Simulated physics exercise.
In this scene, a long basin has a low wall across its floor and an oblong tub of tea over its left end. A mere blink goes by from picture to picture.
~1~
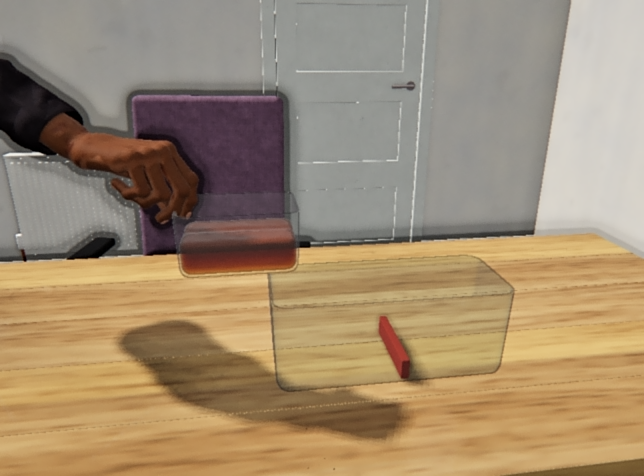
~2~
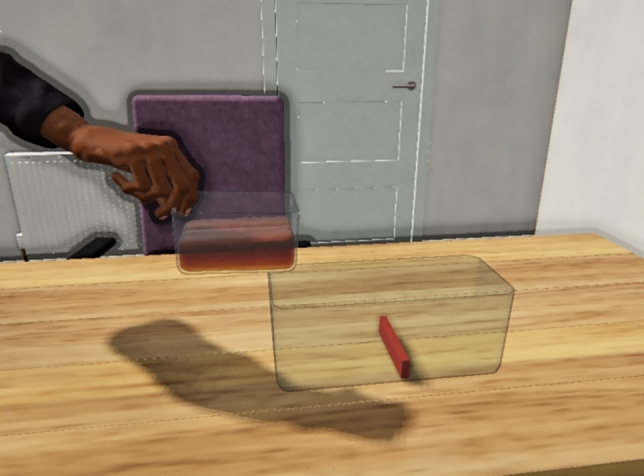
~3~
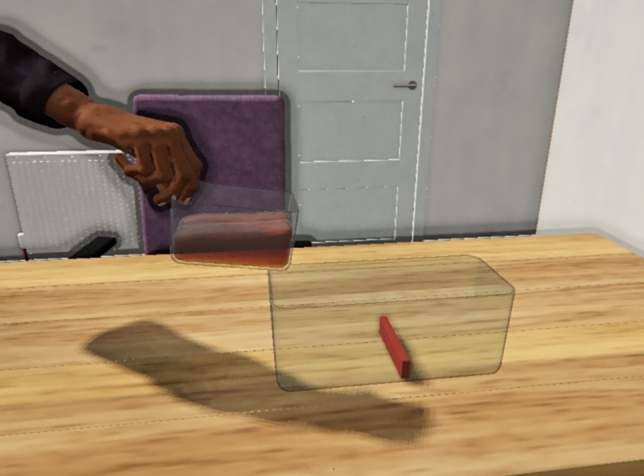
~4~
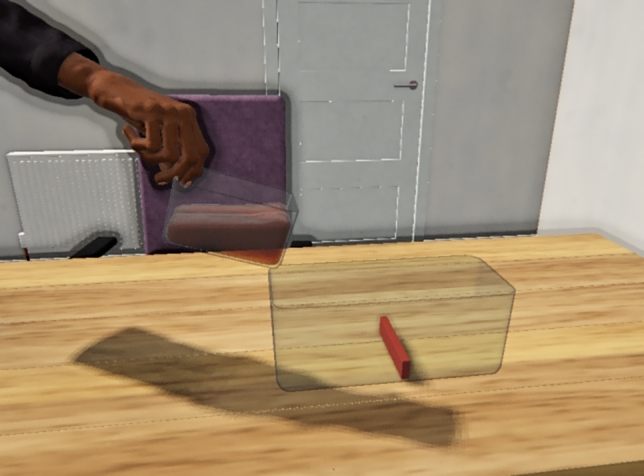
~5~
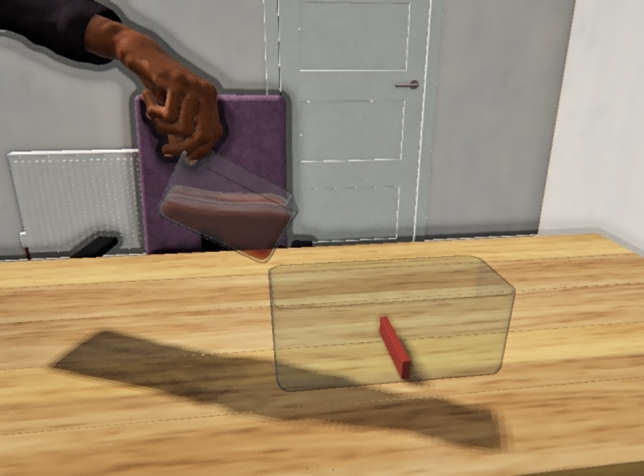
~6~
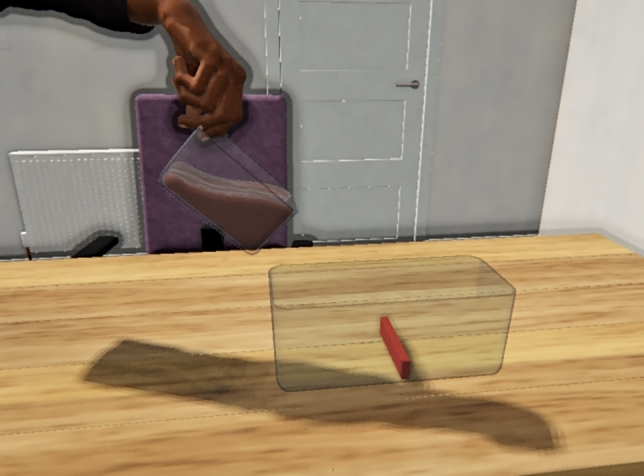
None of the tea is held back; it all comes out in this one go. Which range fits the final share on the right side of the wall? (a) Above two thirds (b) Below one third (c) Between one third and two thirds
Below one third.
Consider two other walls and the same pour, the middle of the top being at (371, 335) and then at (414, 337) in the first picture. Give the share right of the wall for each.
60 % then 20 %, approximately.
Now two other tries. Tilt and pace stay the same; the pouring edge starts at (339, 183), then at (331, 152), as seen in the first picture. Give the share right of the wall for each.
About 60 and 60 per cent.
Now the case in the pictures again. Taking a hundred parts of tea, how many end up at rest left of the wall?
Roughly 70 in a hundred.
A moment on, the oblong tub is tipped right over and 35 per cent is still to pour, 5 is left of the wall and 0 right of it.
Next, the oblong tub is tipped right over and 3 per cent is still to pour, 57 is left of the wall and 26 right of it.
Then the oblong tub is tipped right over and 0 per cent is still to pour, 64 is left of the wall and 24 right of it.
Later the oblong tub is tipped right over and 0 per cent is still to pour, 68 is left of the wall and 25 right of it.
At rest 69 per cent lies left of the wall, 26 right of it and 5 outside.
